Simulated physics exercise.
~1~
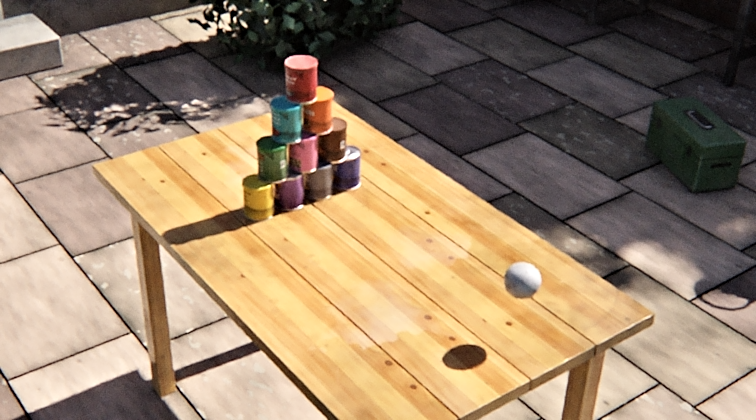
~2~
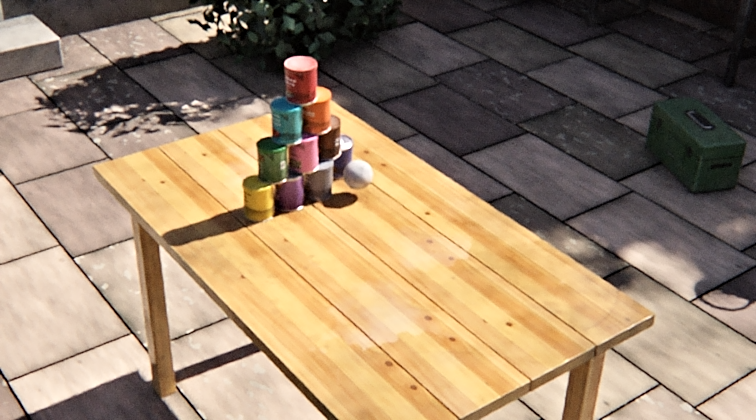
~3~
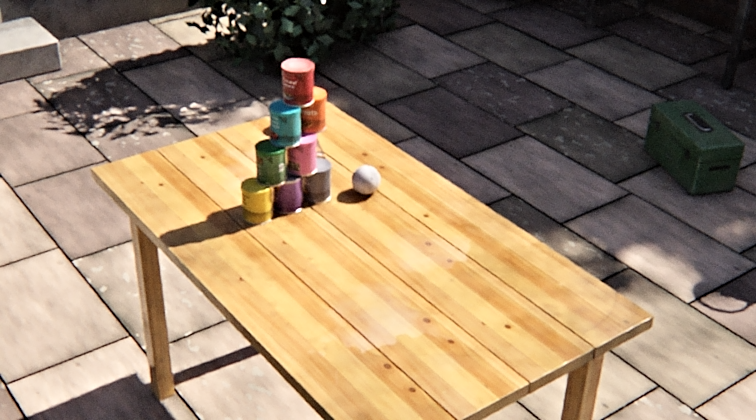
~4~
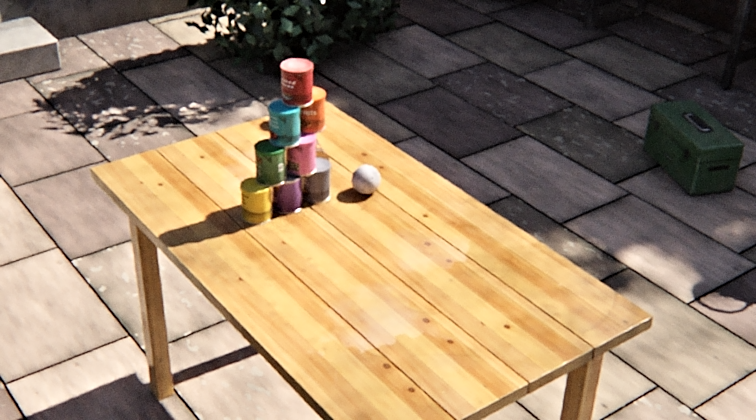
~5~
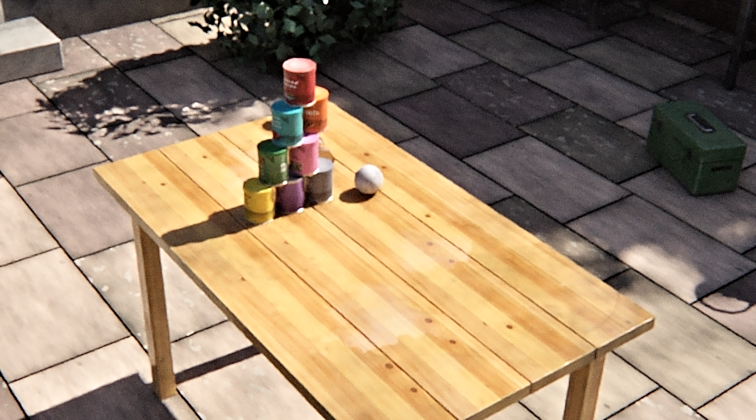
To begin with, a pyramid of ten colourful tins stands near the far left side of a wooden table on a paved patio, while a white ball hangs in the air above the near right side. The ball flies left toward the stack and reaches its right side, where the brown and blue tins sit. It then comes to rest on the tabletop just right of the pile, as the brown tin tips over and the blue tin drops out of view behind the others. At the end, the red tin still tops the remaining stack, and the ball lies still.
